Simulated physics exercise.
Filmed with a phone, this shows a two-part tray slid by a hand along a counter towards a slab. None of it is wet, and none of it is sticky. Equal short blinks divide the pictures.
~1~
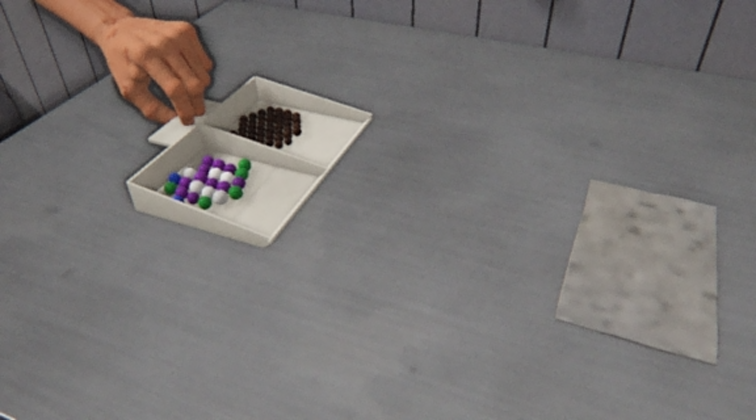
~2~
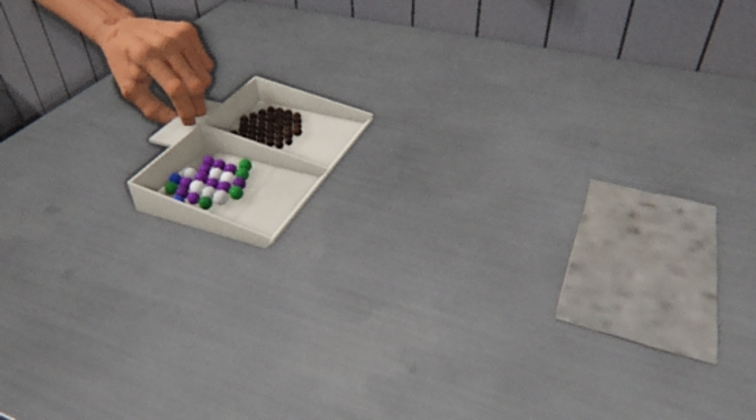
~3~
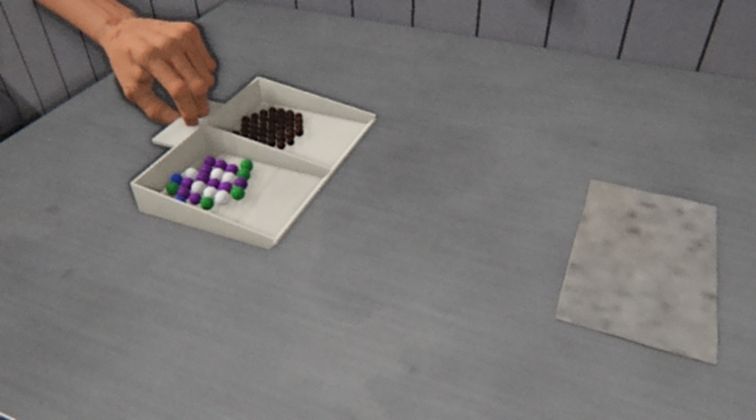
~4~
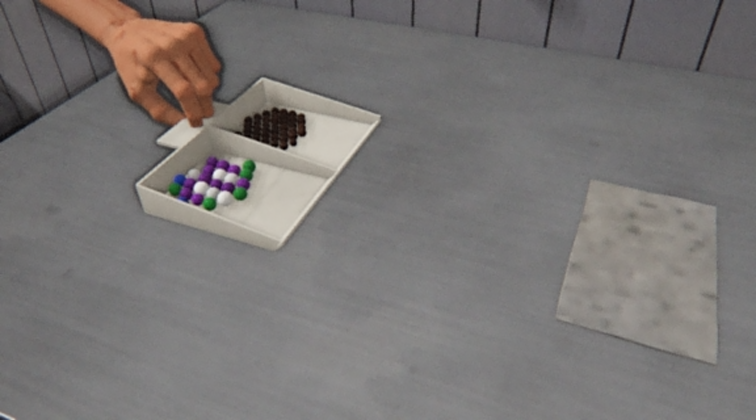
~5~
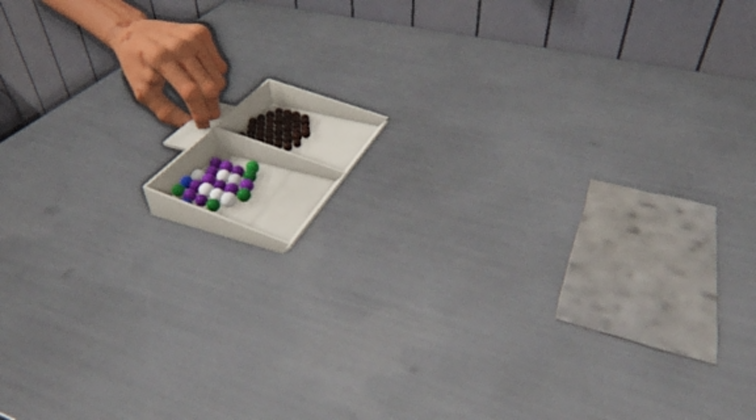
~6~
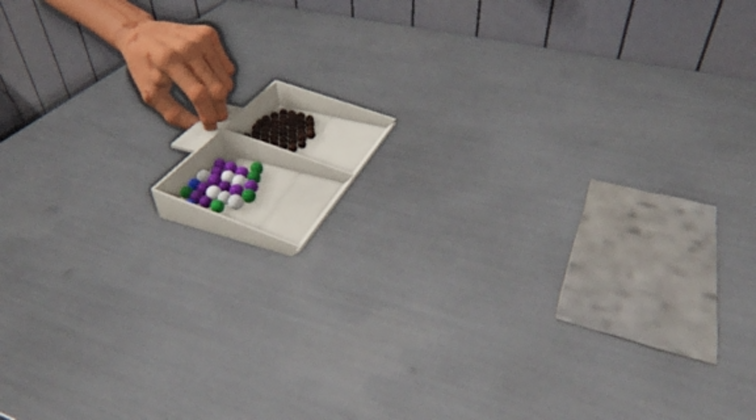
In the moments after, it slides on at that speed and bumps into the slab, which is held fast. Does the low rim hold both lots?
Final state - the nearer portion stays contained, the farther portion stays contained.
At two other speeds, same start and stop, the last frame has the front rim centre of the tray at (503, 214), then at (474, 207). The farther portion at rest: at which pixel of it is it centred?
About (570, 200), then about (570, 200).
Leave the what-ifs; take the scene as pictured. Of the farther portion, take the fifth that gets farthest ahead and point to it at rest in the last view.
Roughly (523, 186).
Then, 0.58 s past the last view, tray still sliding, front rim near (451, 201); nearer portion all inside; farther portion all inside.
Then, 1.27 s past the last view, tray stopped at the slab; nearer portion all inside; farther portion all inside.
Then, 1.48 s past the last view, tray stopped at the slab; nearer portion all inside, moved towards the front rim; farther portion all inside, moved towards the front rim.
Finally, tray stopped at the slab; nearer portion all inside, moved towards the front rim; farther portion all inside, moved towards the front rim.
